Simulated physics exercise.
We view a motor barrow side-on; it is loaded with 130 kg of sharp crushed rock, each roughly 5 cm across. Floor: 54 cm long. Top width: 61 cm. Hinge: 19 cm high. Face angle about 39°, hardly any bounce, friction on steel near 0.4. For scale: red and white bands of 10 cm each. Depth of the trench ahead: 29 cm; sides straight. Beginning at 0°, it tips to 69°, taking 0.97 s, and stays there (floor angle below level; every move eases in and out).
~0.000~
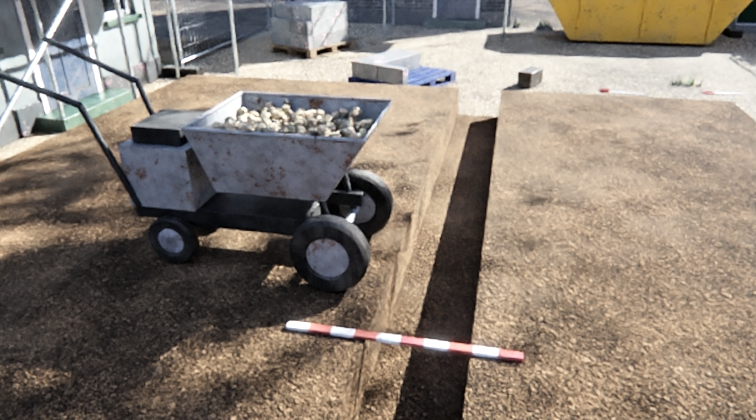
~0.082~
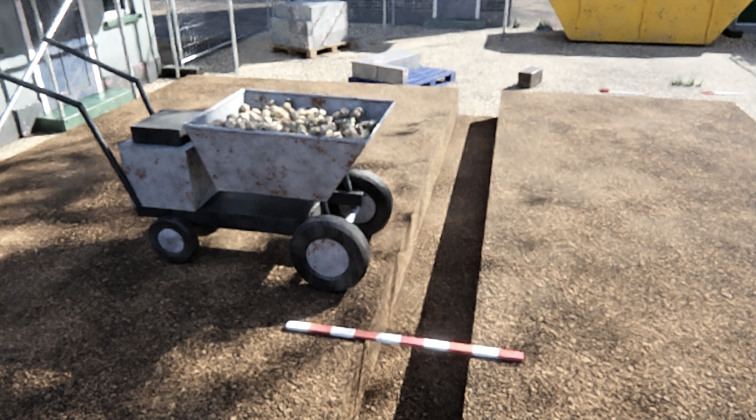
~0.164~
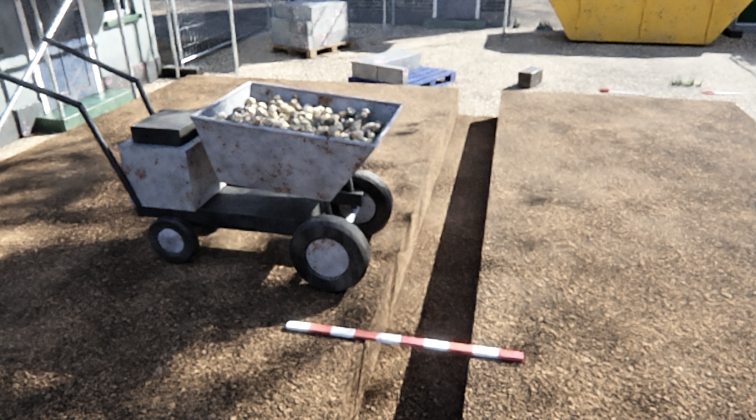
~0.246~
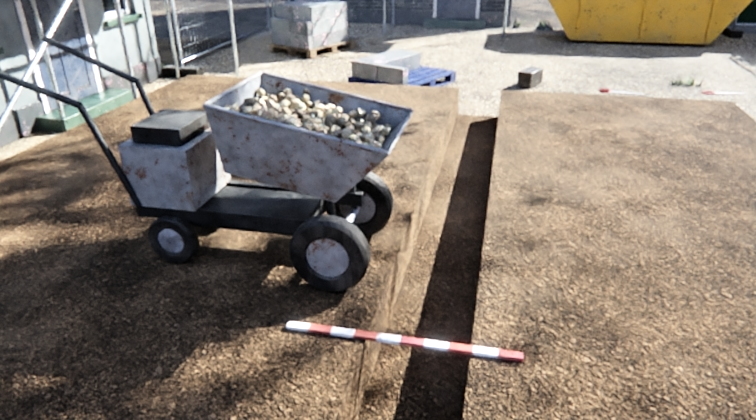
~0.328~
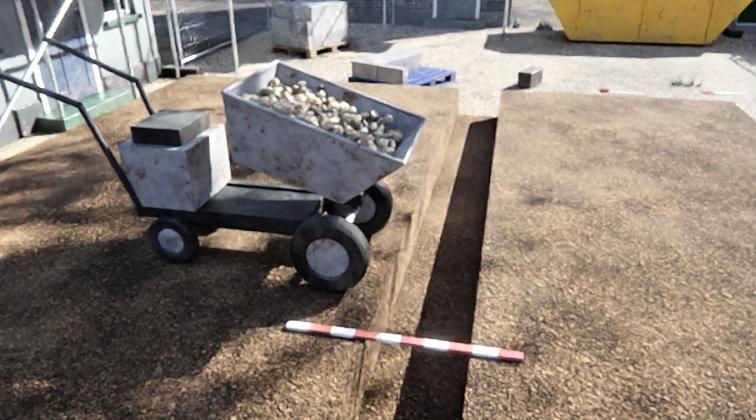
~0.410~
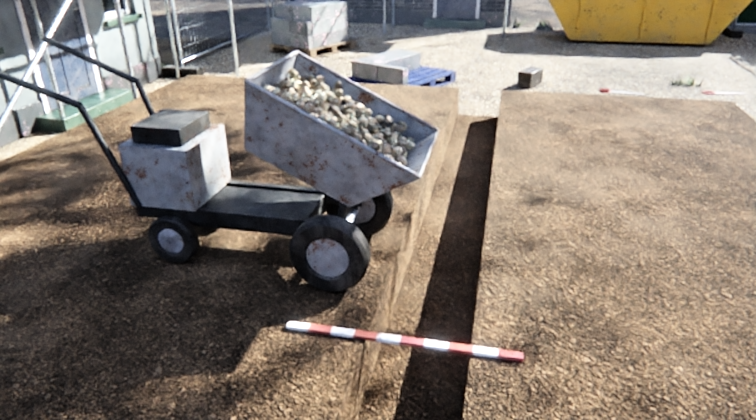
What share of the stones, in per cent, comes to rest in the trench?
About 25 per cent of the stones finish in the trench.
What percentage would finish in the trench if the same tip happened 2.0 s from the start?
Roughly 30% would finish there.
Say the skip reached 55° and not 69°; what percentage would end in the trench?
Some 5% would finish there.
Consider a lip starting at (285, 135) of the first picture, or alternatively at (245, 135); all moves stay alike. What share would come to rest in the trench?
Near 60 per cent from the first place, 50 from the second.
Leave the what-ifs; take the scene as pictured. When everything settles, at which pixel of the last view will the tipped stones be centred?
At about pixel (496, 276) in the last view.
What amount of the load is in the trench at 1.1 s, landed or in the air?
About 0%.
After 0.7 s the floor is at 58°; 100 % in the skip; the foremost stones are at (453, 214).
After 1.1 s the floor is at 69°; 83 % in the skip, 2 % in the trench, 15 % past the trench; the foremost stones are at (535, 291).
After 1.4 s the floor is at 69°; 63 % in the skip, 4 % in the trench, 33 % past the trench; the foremost stones are at (625, 286).
After 3.4 s the floor is at 69°; 39 % in the skip, 25 % in the trench, 36 % past the trench; the foremost stones are at (662, 290).
